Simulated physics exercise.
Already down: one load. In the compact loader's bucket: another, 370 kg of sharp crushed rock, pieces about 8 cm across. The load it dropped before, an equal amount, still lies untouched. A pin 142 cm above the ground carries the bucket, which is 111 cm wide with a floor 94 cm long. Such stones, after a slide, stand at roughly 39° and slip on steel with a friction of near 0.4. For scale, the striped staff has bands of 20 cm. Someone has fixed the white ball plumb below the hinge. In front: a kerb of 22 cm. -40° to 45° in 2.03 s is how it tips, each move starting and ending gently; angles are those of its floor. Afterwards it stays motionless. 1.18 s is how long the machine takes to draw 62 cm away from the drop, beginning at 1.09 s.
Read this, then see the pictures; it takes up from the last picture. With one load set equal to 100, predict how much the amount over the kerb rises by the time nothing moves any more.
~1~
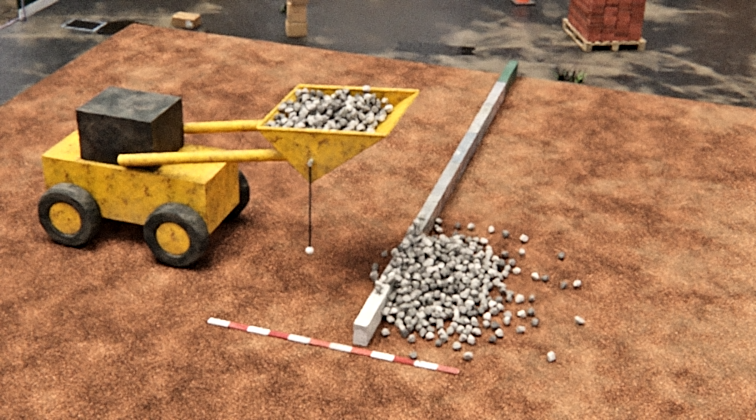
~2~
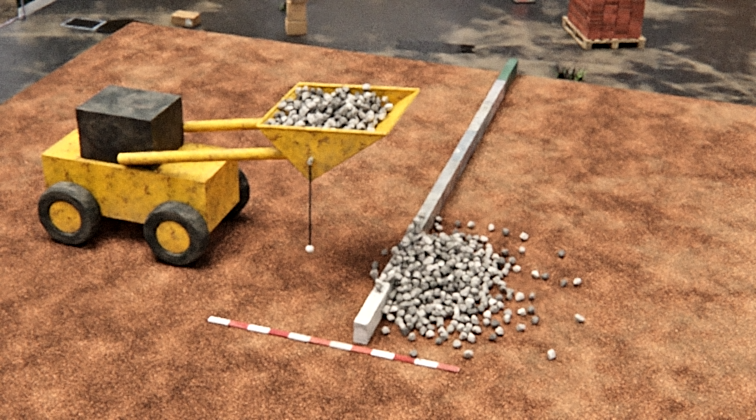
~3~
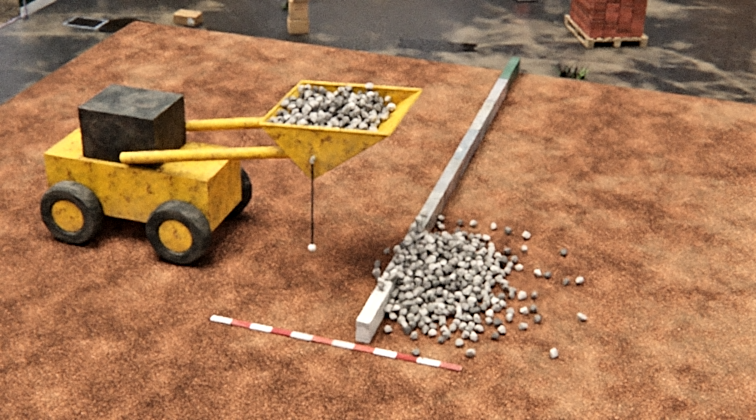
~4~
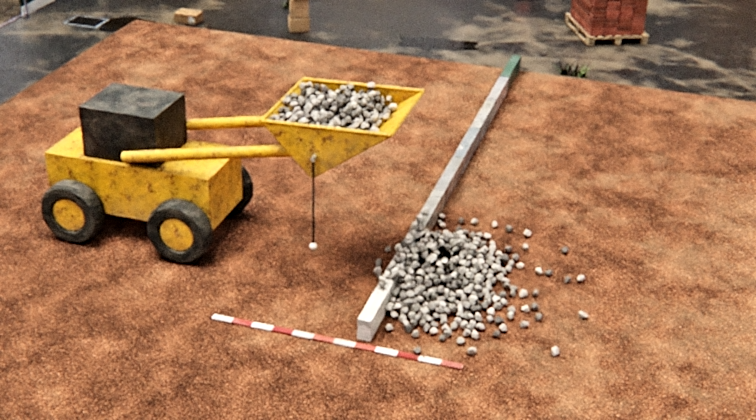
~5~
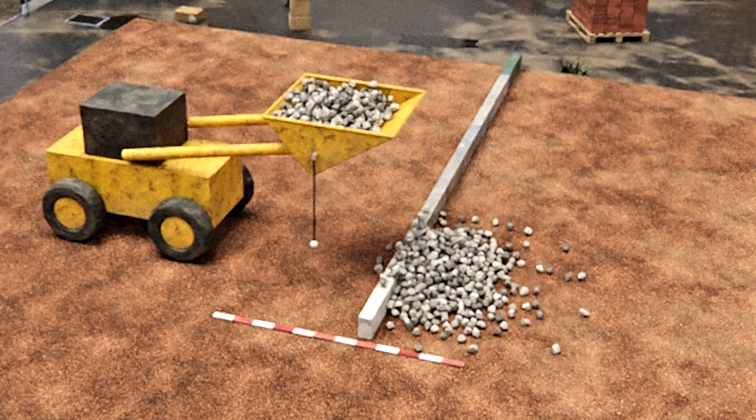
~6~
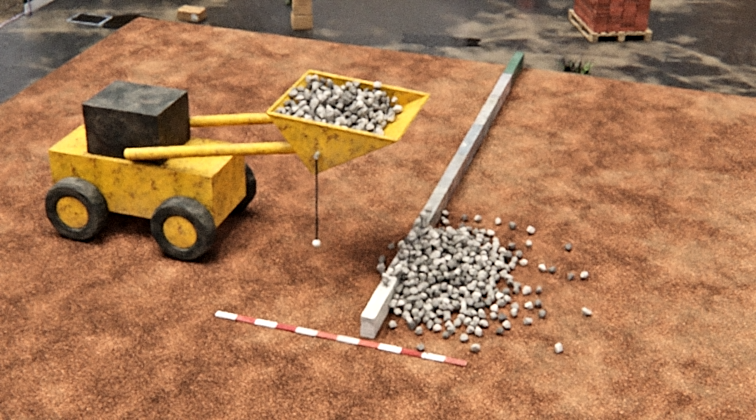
It rises by roughly 2 percent.
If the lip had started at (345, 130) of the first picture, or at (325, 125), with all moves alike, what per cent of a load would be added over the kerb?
Case one about 0 %, case two about 0 %.
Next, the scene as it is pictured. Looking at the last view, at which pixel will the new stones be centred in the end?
(364, 255).
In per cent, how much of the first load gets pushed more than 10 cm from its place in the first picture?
Close to 0 per cent.
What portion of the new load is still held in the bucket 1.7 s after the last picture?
Roughly 10 parts in a hundred of the load.
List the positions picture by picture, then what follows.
In the first picture, the bucket is at -40°, its lip at (386, 135); the top of the load is at (355, 103). The earlier load is highest near (421, 252), 29 cm above ground level, 5 % on this side of the kerb, 95 % over the kerb.
In the second picture, lip at (386, 134), floor tilted -40°, highest stones at (355, 101).
In the third picture, lip at (389, 135), floor tilted -38°, highest stones at (354, 99).
In the fourth picture, lip at (391, 136), floor tilted -36°, highest stones at (347, 98).
In the fifth picture, lip at (394, 137), floor tilted -34°, highest stones at (331, 93).
In the sixth picture, the bucket is at -31°, its lip at (397, 141); the top of the load is at (321, 90).
Then, 1.1 s after the last picture the floor is at 32°; in per cent of one load, 91 in the bucket, 14 on this side of the kerb, 95 over the kerb; the foremost stones are at (563, 292).
Then, 1.7 s after the last picture the floor is at 45°; in per cent of one load, 9 in the bucket, 94 on this side of the kerb, 98 over the kerb; the foremost stones are at (563, 292).
Then, 2.3 s after the last picture the floor is at 45°; in per cent of one load, 0 in the bucket, 102 on this side of the kerb, 98 over the kerb; the foremost stones are at (563, 292).
Then, 4.9 s after the last picture the floor is at 45°; in per cent of one load, 0 in the bucket, 102 on this side of the kerb, 98 over the kerb; the foremost stones are at (563, 292). Net gain over the kerb, 2.
